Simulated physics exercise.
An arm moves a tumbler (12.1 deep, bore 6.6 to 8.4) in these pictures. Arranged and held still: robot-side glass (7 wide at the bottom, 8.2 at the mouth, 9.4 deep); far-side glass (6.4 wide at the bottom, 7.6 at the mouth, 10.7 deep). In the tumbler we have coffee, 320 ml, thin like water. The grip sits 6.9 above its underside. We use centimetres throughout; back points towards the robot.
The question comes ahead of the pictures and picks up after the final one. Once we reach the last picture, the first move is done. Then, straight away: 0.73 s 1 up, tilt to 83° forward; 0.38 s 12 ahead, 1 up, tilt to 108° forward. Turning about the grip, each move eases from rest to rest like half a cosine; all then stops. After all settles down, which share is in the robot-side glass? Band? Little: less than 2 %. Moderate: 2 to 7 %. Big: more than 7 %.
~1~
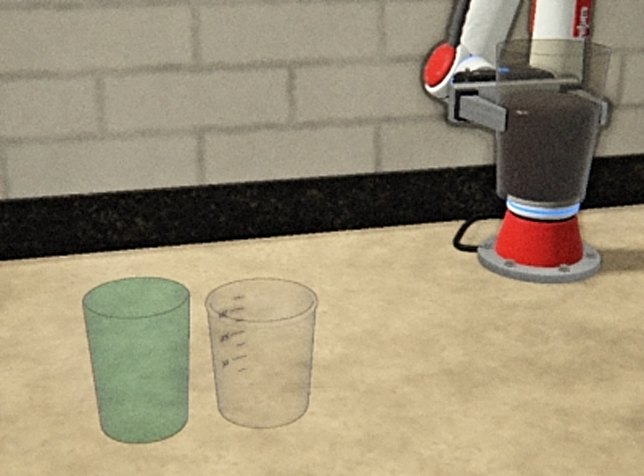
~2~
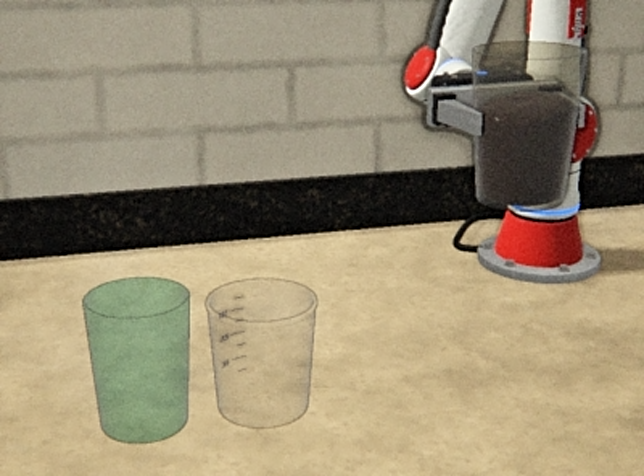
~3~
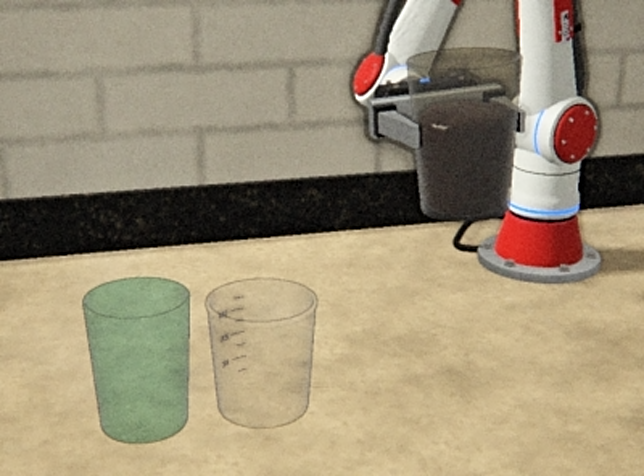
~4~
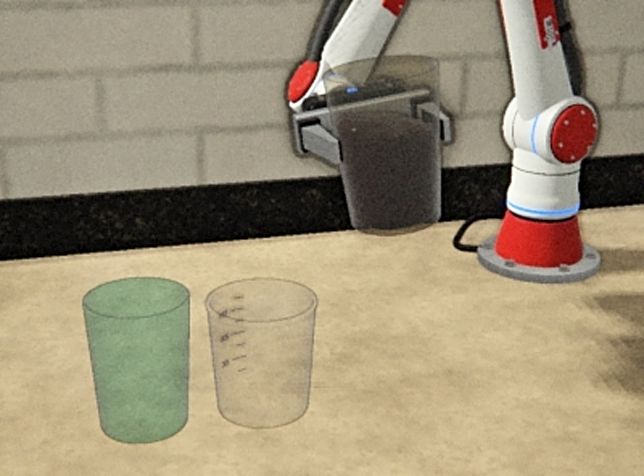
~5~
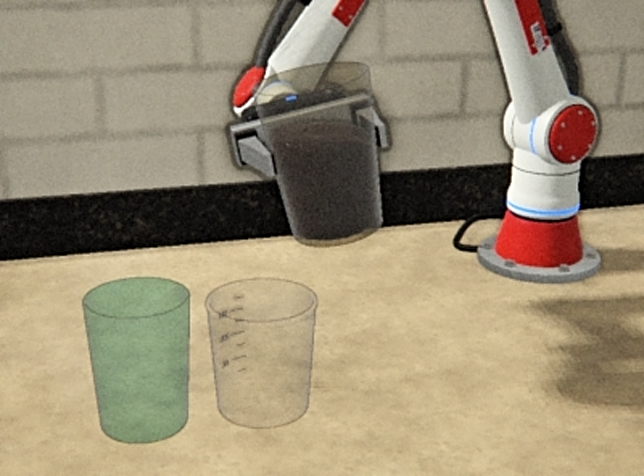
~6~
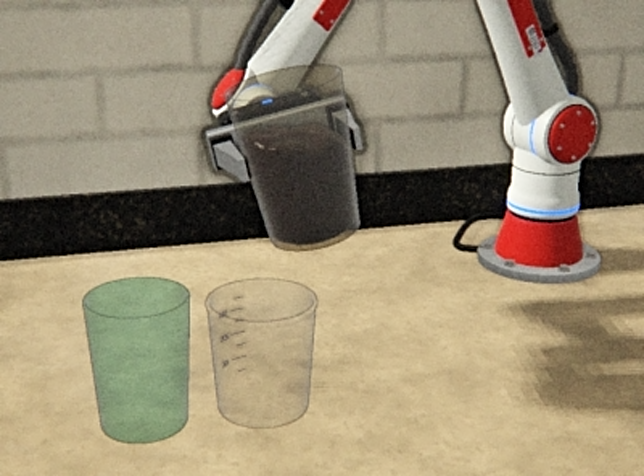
Little.
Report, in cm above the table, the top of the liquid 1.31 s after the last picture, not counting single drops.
Height: Roughly 12 cm.
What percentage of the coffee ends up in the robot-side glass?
I reckon close to 0 in a hundred.
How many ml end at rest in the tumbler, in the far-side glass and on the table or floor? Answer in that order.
The amounts come to around 0, 110 and 210 ml respectively.
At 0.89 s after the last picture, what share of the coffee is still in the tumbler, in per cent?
Around 55 percent is still there.
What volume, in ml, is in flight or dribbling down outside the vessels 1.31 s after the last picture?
Some 20 ml.
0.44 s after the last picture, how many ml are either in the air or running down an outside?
I'd guess about 0 ml.
Then, 0.44 s later, tilted 59° forward, liquid up to 24 above the table; 320 ml in the tumbler.
Then, 0.89 s later, tilted 92° forward, liquid up to 36 above the table; 185 ml in the tumbler, 115 ml in the far-side glass, 15 ml in the air or running down outside.
Then, 1.31 s later, tilted 108° forward, liquid up to 14 above the table; 185 ml on the table or floor, 110 ml in the far-side glass, 20 ml in the air or running down outside.
Then, 2.11 s later, tilted 108° forward, liquid up to 4 above the table; 205 ml on the table or floor, 110 ml in the far-side glass.
At rest, 205 ml on the table or floor, 110 ml in the far-side glass. That is 0 % in the robot-side glass.
